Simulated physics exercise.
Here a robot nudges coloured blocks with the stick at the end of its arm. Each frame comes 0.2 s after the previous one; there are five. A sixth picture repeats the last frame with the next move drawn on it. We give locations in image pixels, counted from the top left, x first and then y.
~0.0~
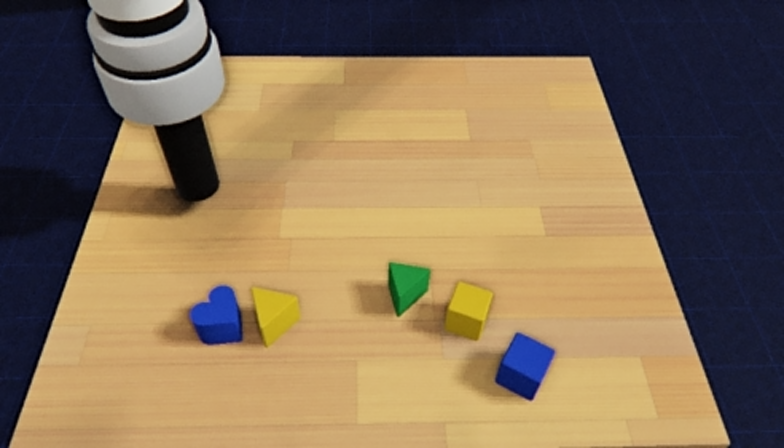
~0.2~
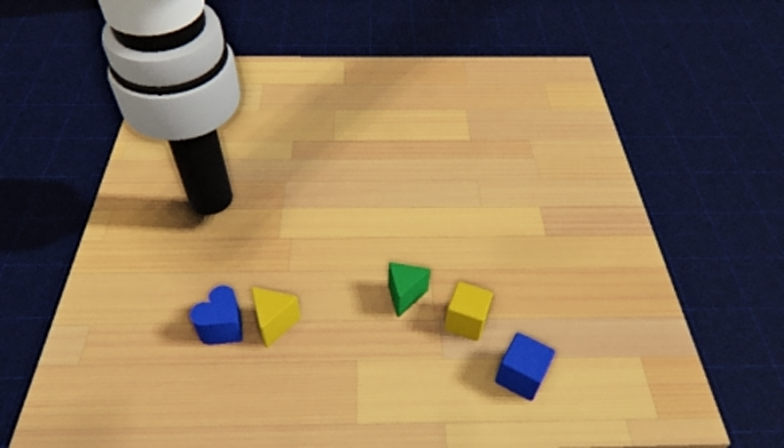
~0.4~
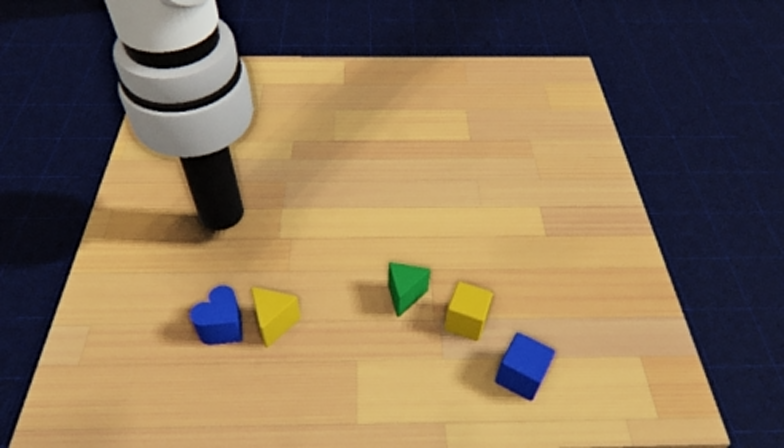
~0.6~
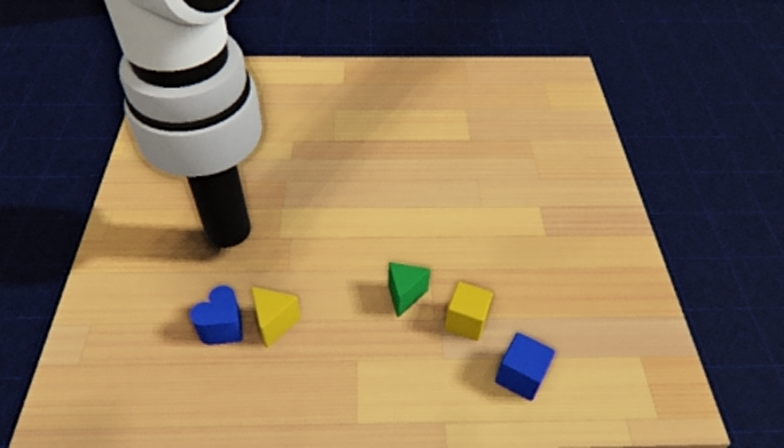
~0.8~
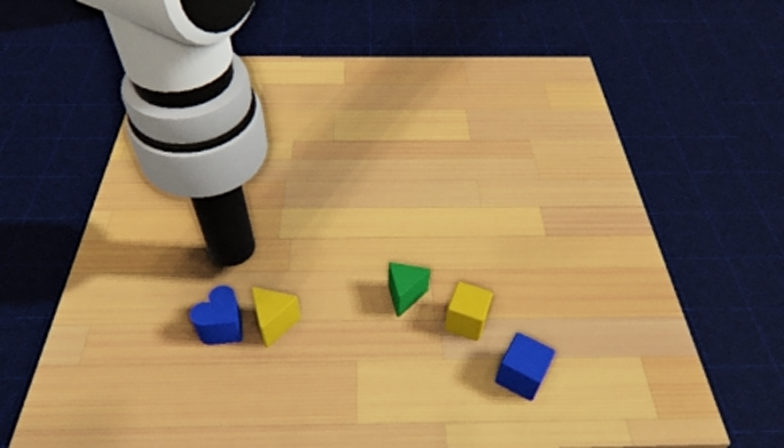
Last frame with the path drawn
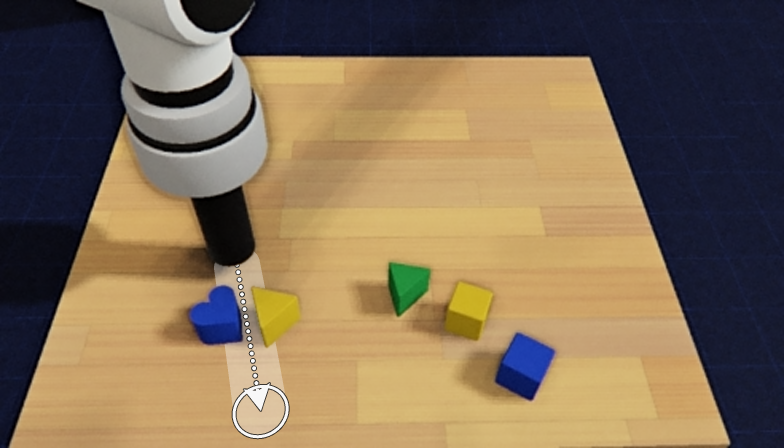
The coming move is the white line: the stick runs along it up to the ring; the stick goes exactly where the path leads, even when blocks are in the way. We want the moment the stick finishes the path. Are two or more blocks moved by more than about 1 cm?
The answer is yes.
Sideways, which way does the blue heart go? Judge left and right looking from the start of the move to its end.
Facing the way the path runs, start to end, you'll find the blue heart has shifted right.
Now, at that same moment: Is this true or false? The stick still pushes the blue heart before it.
False
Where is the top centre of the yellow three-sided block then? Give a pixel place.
It will likely be found at (290, 341).
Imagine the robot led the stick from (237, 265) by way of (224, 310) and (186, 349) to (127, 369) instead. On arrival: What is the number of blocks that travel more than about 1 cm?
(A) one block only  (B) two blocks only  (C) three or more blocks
I'll go with A - one block only.
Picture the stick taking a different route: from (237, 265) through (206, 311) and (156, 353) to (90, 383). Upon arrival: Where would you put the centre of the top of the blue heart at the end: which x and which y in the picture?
Its top centre lands on (199, 349).
The line goes from (237, 265) to (261, 411).
On the path given first. One third of the way, stick at (240, 293); blue heart at (211, 328), turned 20° clockwise; yellow three-sided block at (278, 313), turned 15° anticlockwise.
Two thirds of the way, stick at (248, 342); blue heart at (201, 359), turned 90° clockwise; yellow three-sided block at (290, 333), turned 90° anticlockwise.
At the end, stick at (256, 397); blue heart at (203, 369), turned 130° clockwise; yellow three-sided block at (290, 341), turned 120° anticlockwise.
